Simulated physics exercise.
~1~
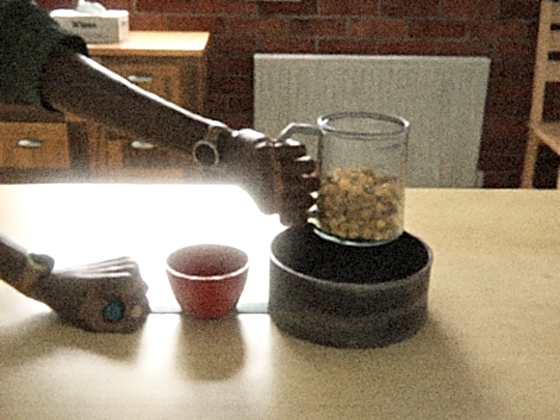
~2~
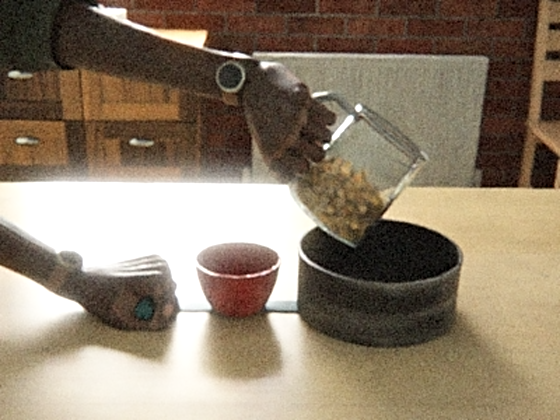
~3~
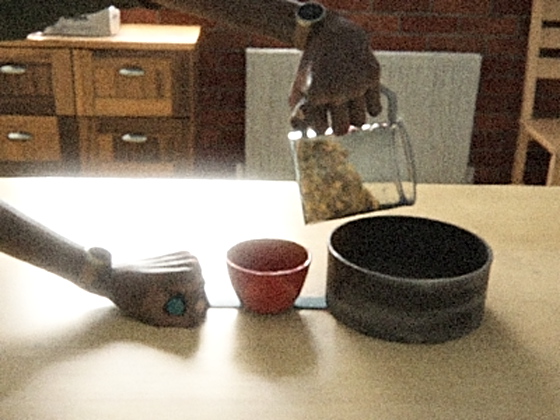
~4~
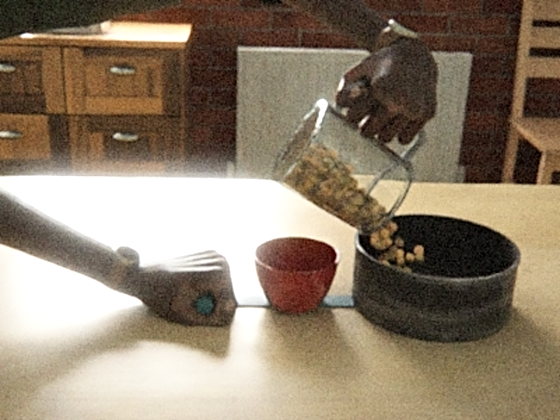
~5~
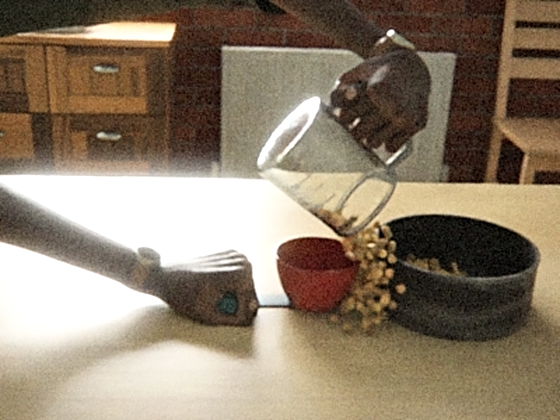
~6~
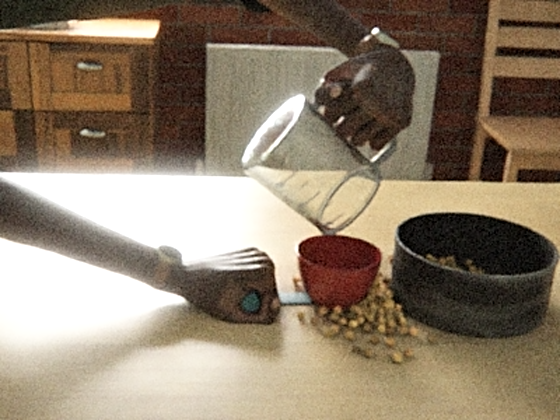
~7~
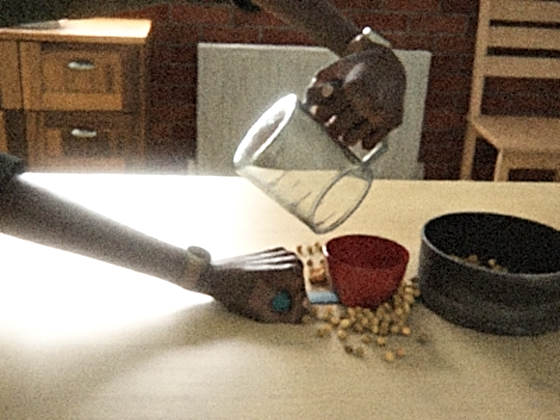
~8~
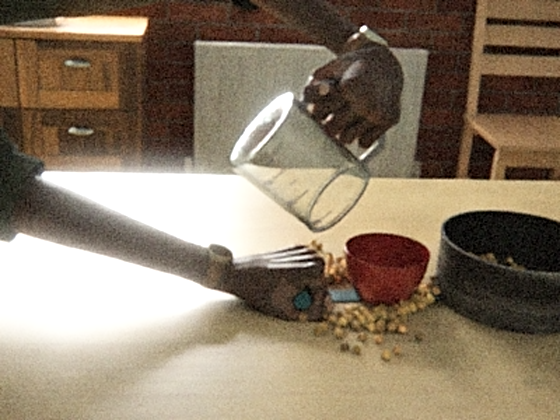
We see one hand tip a glass jug of dried chickpeas while another slides a red bowl and a black pot, joined by a strip, rightward. Chickpeas drop into the pot, then spill between the dishes, leaving the jug empty and many scattered around the bowl.
